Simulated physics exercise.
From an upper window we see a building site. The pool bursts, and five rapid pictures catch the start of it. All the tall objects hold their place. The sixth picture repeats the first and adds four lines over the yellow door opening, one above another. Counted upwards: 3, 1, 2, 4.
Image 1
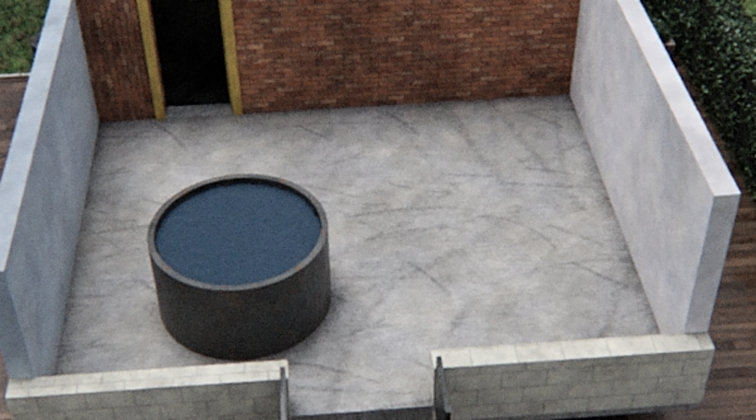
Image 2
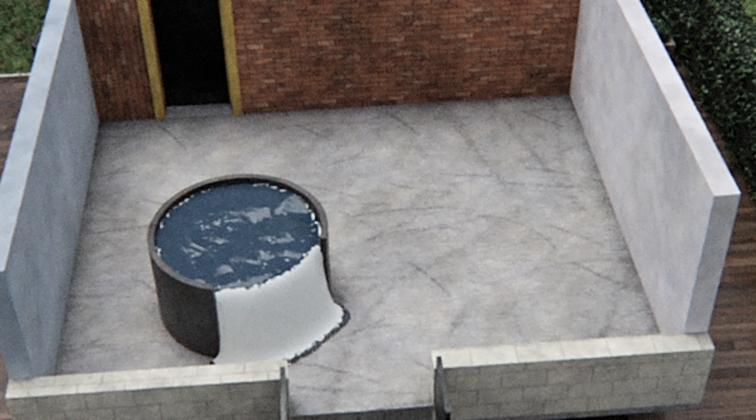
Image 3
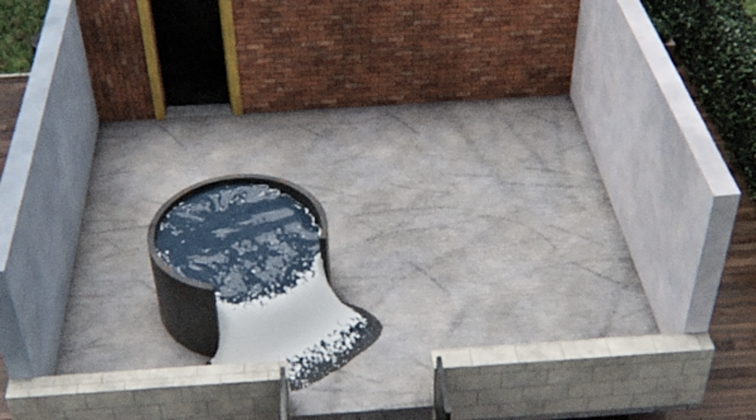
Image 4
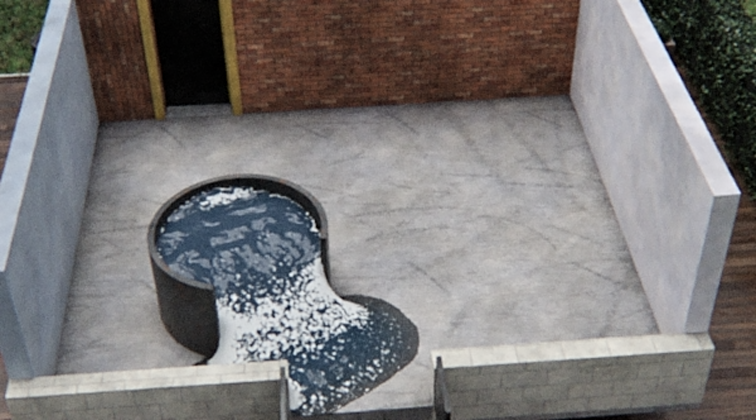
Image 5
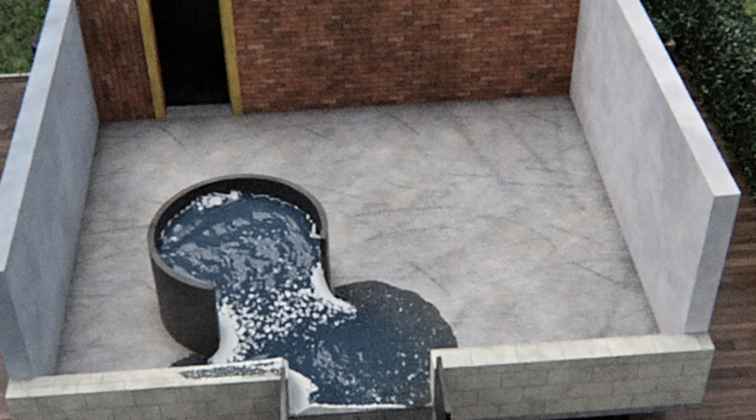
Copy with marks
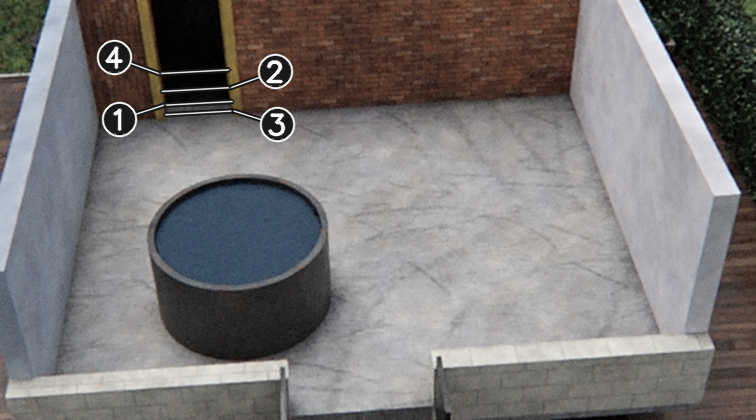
Water in a round, dark pool in a walled yard pours out through an opening in its lower right side, first as a white sheet, then spreads in a dark, foam-flecked puddle across the grey ground to the gap in the front wall.
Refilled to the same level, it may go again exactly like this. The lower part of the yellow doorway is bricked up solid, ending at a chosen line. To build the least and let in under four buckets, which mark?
3 will do.
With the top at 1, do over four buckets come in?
No, that is safe.
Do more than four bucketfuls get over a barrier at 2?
No, not at all.
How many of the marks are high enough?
All of them.
In white, 1 at (198, 103); 2 at (196, 89); 3 at (199, 112); 4 at (194, 71); from the bottom up 3, 1, 2, 4.
With 1, nothing gets over.
With 2, nothing gets over.
With 3, a splash gets over, under a bucket.
With 4, nothing gets over.
